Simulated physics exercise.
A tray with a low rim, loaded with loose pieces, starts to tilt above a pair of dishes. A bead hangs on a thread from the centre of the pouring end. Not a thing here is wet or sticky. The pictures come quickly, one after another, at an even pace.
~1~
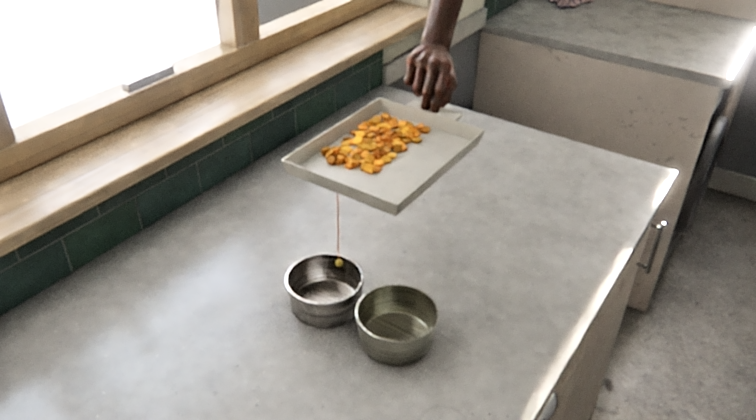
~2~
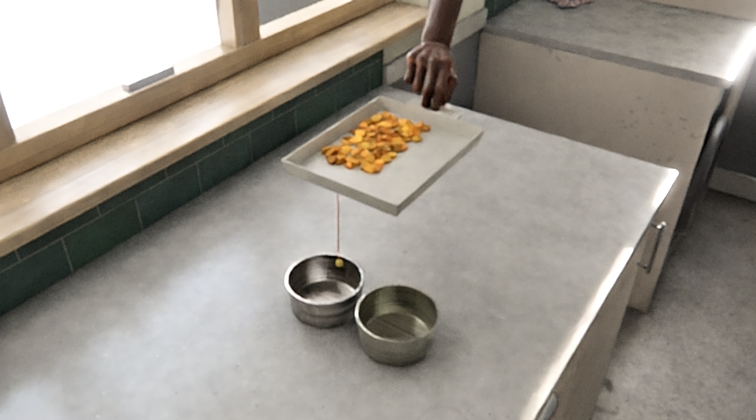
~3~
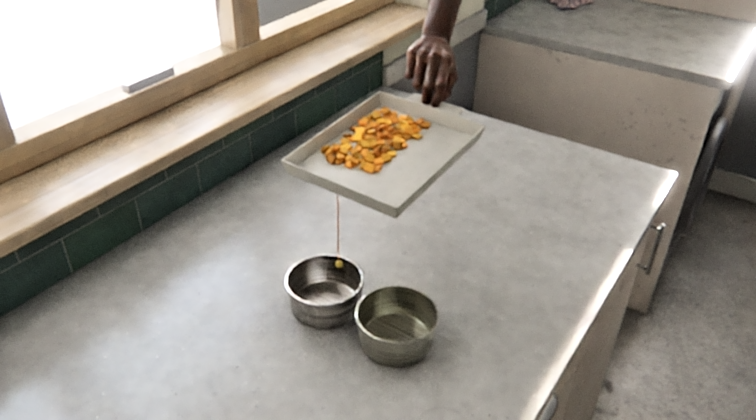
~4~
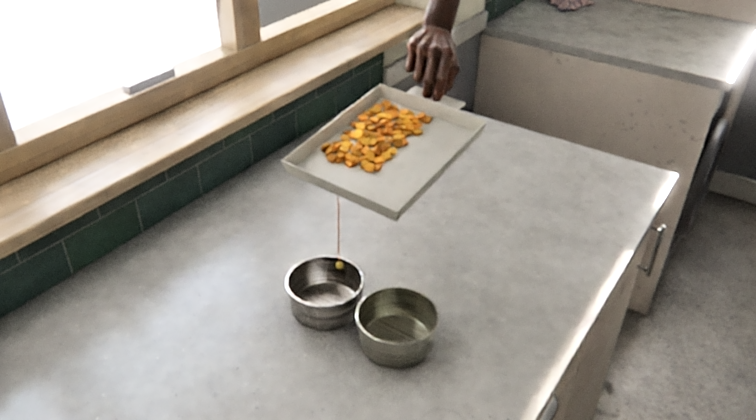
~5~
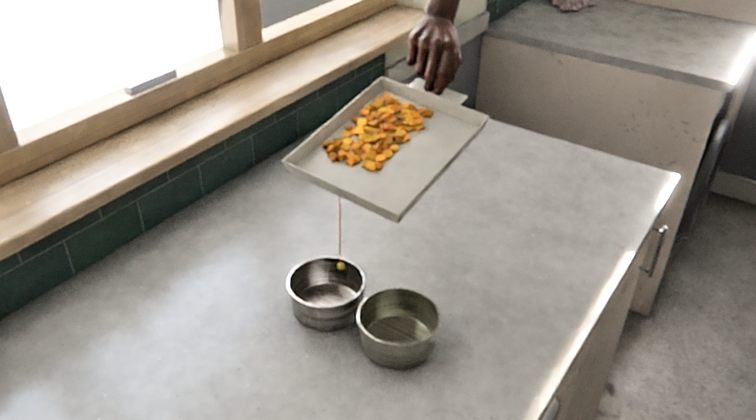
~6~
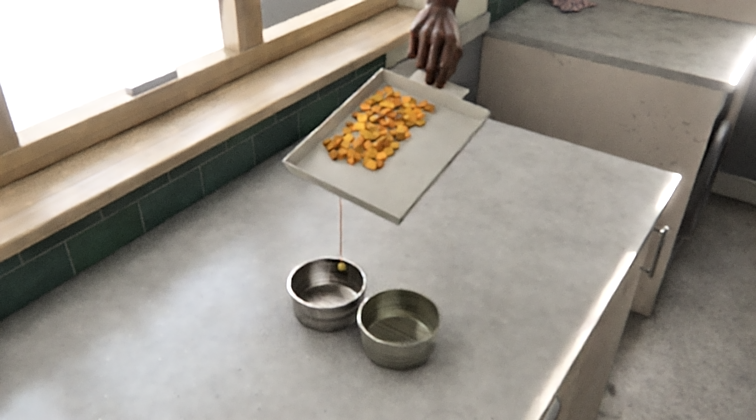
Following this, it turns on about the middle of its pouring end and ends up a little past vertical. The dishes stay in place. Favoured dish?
Right.
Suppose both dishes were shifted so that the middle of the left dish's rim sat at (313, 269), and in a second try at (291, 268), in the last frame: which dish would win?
The rightmost dish, then the rightmost dish.
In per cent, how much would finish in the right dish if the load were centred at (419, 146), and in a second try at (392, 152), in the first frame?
First case: Around 80 %; second case: Around 80 %.
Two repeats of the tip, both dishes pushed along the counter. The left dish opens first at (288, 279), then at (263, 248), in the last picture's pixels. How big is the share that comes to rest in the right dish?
First position: Some 60 %; second position: Some 10 %.
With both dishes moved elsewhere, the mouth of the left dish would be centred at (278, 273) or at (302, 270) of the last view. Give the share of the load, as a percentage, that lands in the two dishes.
Roughly 60 per cent the first time and 90 per cent the second.
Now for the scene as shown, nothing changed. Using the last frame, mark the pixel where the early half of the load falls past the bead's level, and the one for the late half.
(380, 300) for the early half, (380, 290) for the late half.
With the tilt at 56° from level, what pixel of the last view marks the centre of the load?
Close to (376, 200).
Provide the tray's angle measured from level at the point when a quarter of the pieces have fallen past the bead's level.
A tilt of roughly 105°.
Shortly afterwards, tray tipped steeply; all but a few on the tray; only a few in the air.
Next, tray tipped right over; the bulk on the tray; near a quarter in the right dish; only a few in the left dish; only a few outside both; only a few in the air.
Some moments later, tray tipped past a quarter turn; near two thirds in the right dish; a little in the left dish; a little outside both.
In the end, tray tipped past a quarter turn; near two thirds in the right dish; a little in the left dish; a little outside both.
